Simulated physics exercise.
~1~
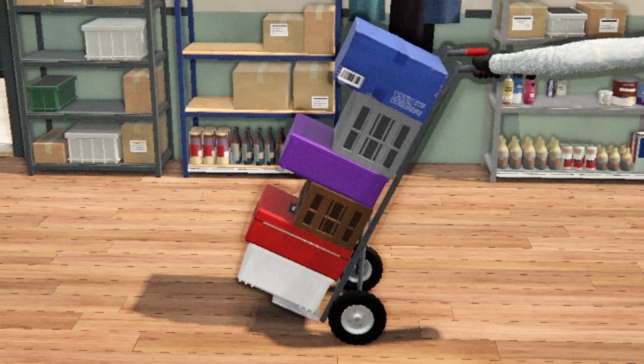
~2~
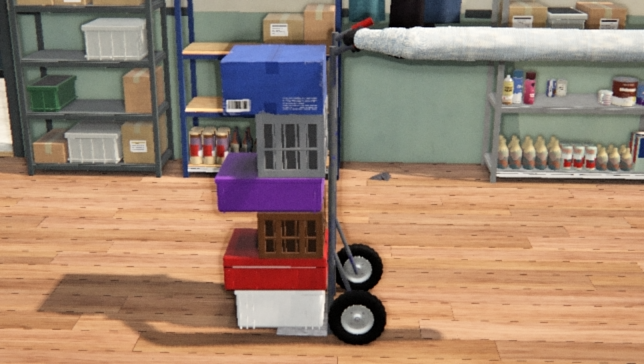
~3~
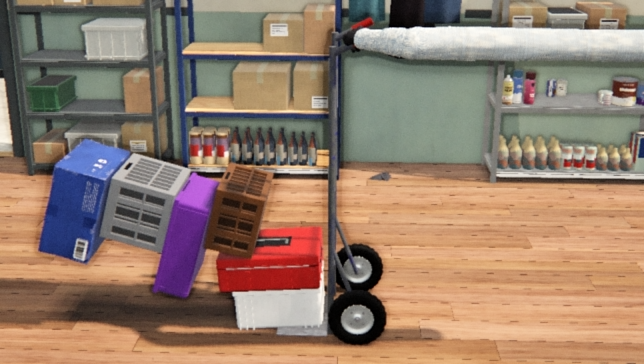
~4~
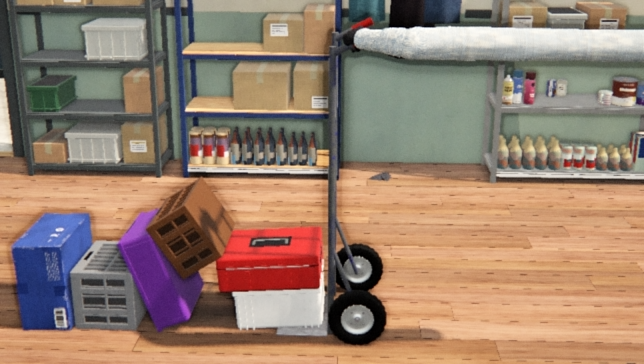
The clip opens on a hand truck tilted back to the right in a storeroom, its handle held by a pale, padded-looking arm, with a white tote, red toolbox, brown crate, purple tote, grey crate and blue box stacked on it. The truck swings upright, and the stack stands straight for a moment. Then the upper items tip over to the left, the blue box leading, followed by the grey crate and purple tote. These three drop to the floor while the brown crate topples, ending tilted against the purple tote beside the red toolbox, which still sits on the white tote.
